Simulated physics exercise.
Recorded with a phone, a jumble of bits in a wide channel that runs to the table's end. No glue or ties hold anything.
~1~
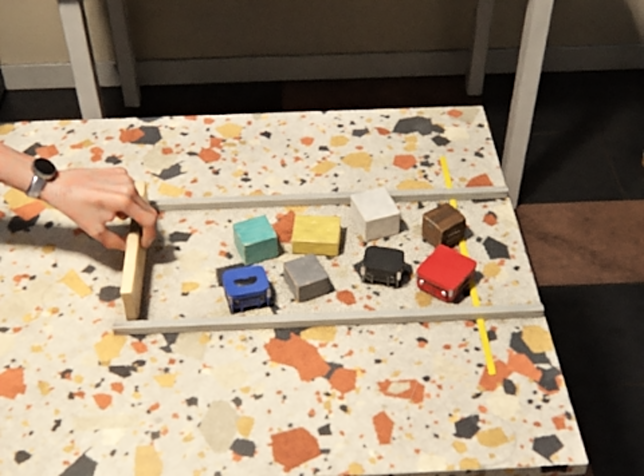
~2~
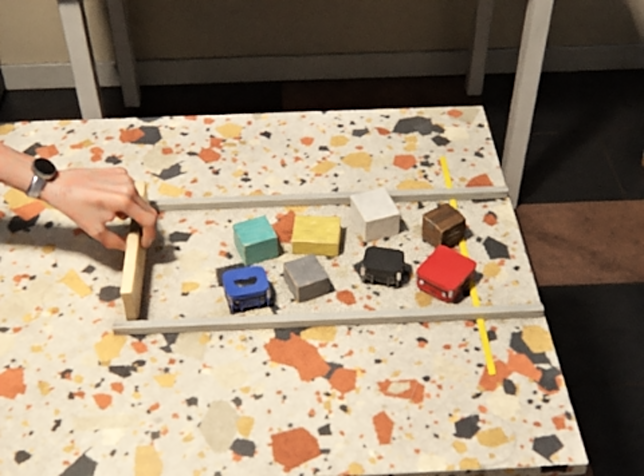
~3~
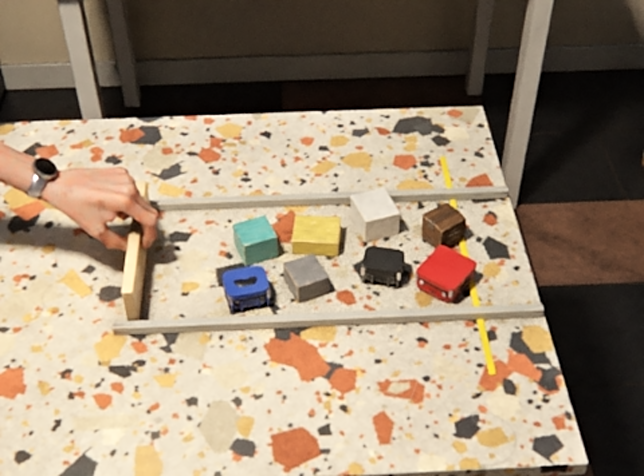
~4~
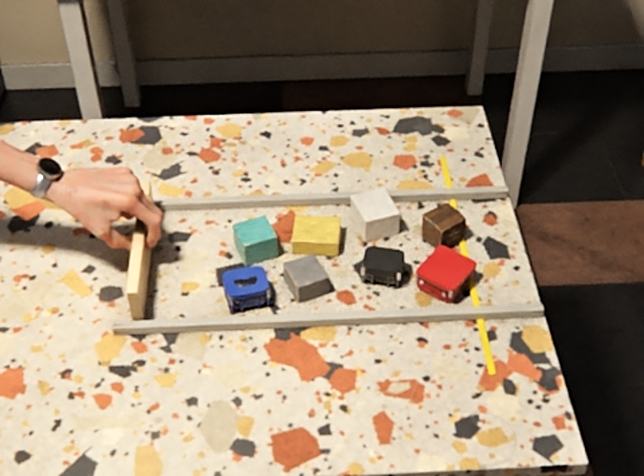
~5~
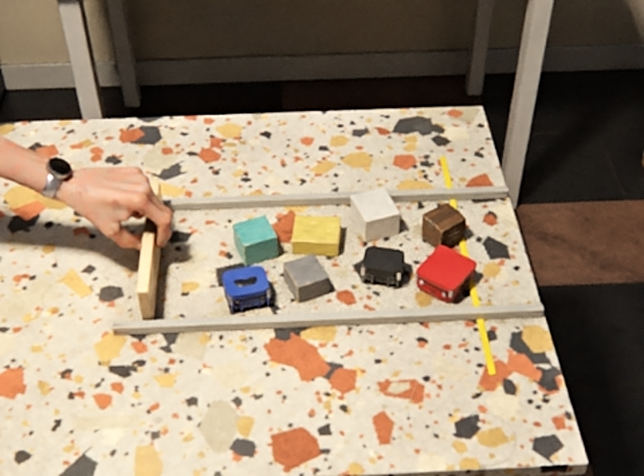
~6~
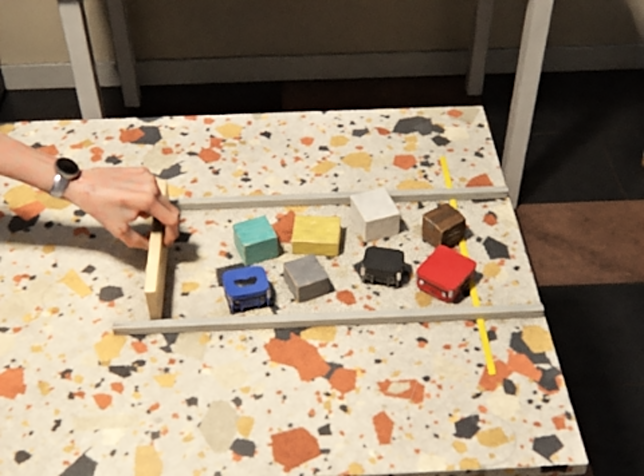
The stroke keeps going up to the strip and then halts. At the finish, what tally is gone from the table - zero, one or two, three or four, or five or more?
The tally gone is three or four.
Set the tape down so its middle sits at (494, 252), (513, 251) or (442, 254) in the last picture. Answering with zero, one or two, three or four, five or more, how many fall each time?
In turn: Five or more, 5 or more, just one or two.
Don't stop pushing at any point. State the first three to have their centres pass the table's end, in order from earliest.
Brown box, white block, red case.
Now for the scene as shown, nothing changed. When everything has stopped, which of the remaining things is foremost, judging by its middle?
Nearest at the end: The black case.
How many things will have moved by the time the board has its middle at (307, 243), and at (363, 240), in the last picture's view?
Up to then 6, and up to the other point 8.
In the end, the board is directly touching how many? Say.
It touches 2.
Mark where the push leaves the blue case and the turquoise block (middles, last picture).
I'd put one at around (497, 289) and the other at around (481, 233).
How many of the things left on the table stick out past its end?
The overhang total is 3.
A little later, none off yet; brown box at rest near (443, 227); red case at rest near (446, 275); black case moving near (392, 265).
When it is over, the number that fall off is three or four; down, white block, red case and brown box.
